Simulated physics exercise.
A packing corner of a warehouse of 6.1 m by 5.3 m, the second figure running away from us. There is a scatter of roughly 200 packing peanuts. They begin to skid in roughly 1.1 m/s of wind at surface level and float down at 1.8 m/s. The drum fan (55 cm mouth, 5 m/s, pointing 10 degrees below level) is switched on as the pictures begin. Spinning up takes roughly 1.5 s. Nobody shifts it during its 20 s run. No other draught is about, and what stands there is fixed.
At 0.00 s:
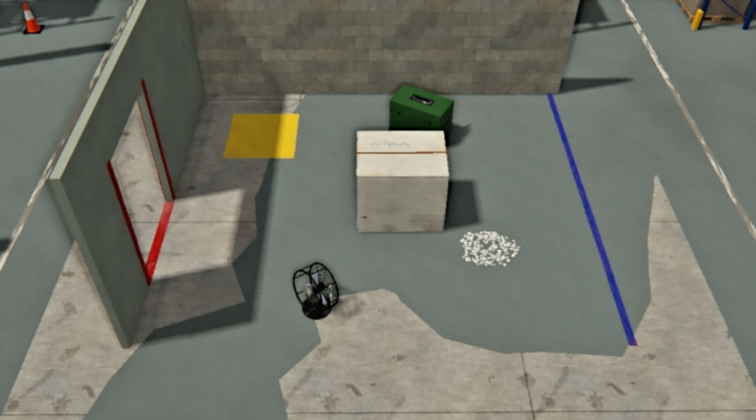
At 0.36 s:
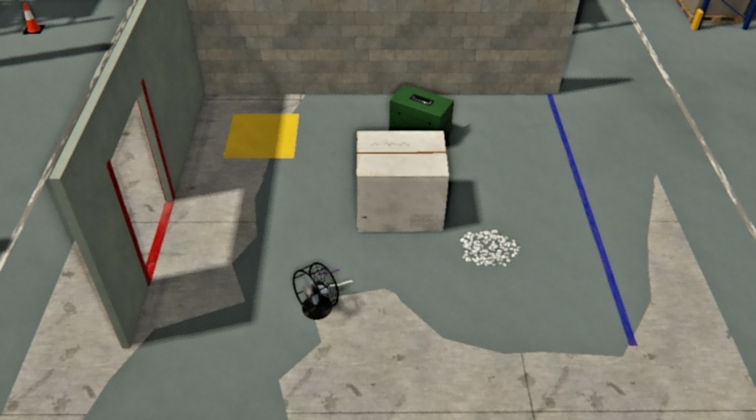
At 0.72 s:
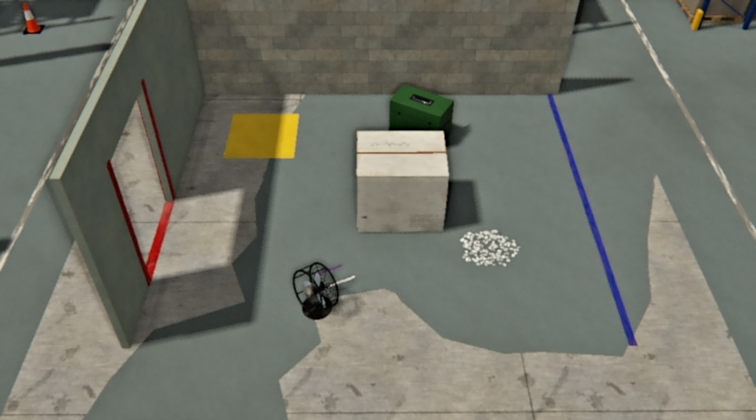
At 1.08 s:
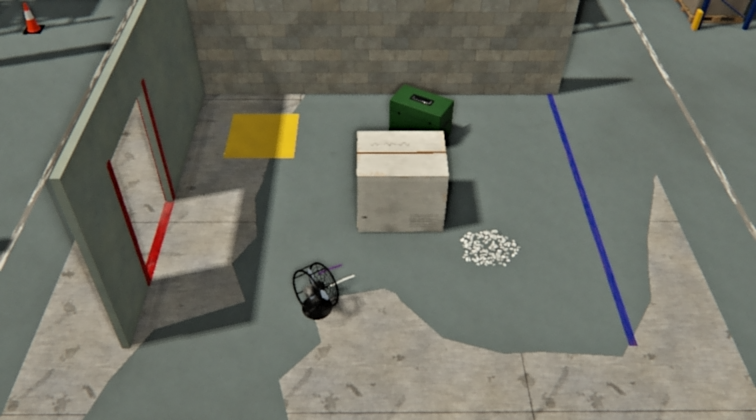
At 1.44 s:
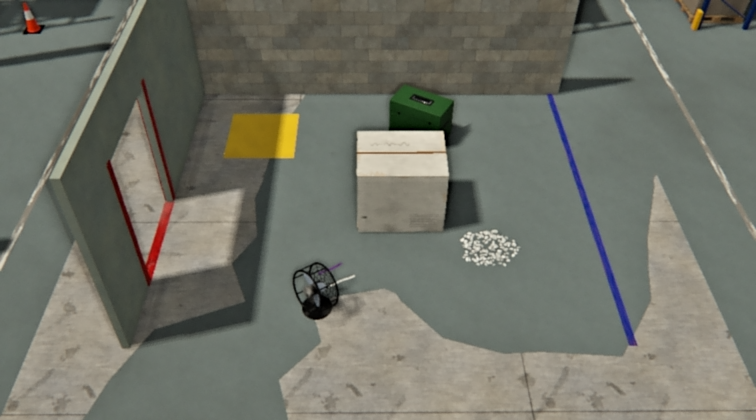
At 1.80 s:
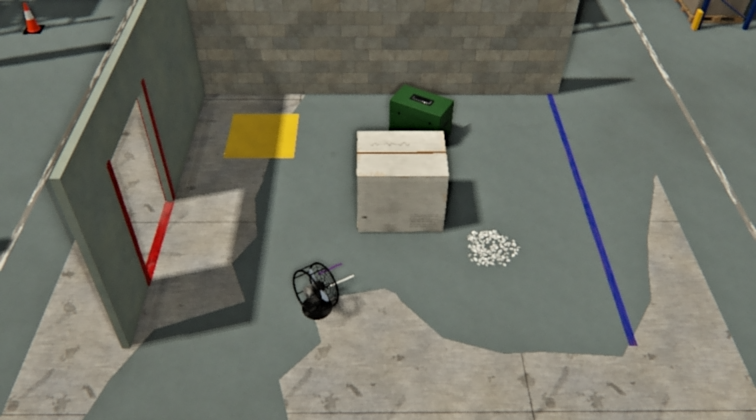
A black drum fan started up and stayed in place on the warehouse floor, while the white packing peanuts to its right lay still beside a large carton, until a few shifted slightly.
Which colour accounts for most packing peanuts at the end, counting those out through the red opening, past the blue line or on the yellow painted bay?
The blue one.
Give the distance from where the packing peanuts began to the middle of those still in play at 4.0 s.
About 2.0 m.
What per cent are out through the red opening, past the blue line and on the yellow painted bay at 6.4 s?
Roughly 0 % red, 80 % blue, 0 % yellow.
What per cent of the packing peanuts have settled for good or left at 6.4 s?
Near 60 %.
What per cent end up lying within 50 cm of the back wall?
Near 0 %.
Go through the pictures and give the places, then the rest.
The middle of the packing peanuts is near (491, 247), none has stirred yet and the mouth of the drum fan is at (316, 288), in the first frame.
The middle of the packing peanuts is near (491, 247), none has stirred yet, the red opening is centred on (162, 239), the yellow painted bay is centred on (263, 135) and the blue line is centred on (587, 197), in the second frame.
The middle of the packing peanuts is near (491, 247), none has stirred yet, the top of a large carton is at (402, 153) and the top of a packing case is at (422, 100), in the third frame.
The middle of the packing peanuts is near (491, 247) and none has stirred yet, in the fourth frame.
The middle of the packing peanuts is near (491, 247) and none has stirred yet, in the fifth frame.
The middle of the packing peanuts is near (491, 247), the farthest in sight from the drum fan is at (514, 241) and about 10 % have left their places, in the sixth frame.
After 4.0 s, 63 % are on the move or not yet settled, 0 % are out through the red opening, 0 % on the yellow painted bay and 78 % past the blue line; the middle of those still in play is near (623, 238).
After 6.4 s, 44 % are on the move or not yet settled, 0 % are out through the red opening, 0 % on the yellow painted bay and 82 % past the blue line; the middle of those still in play is near (622, 245).
After 11.0 s, 16 % are on the move or not yet settled, 0 % are out through the red opening, 0 % on the yellow painted bay and 95 % past the blue line; the middle of those still in play is near (627, 195).
After 20.0 s, at the end, 0 % are out through the red opening, 0 % on the yellow painted bay and 98 % past the blue line.
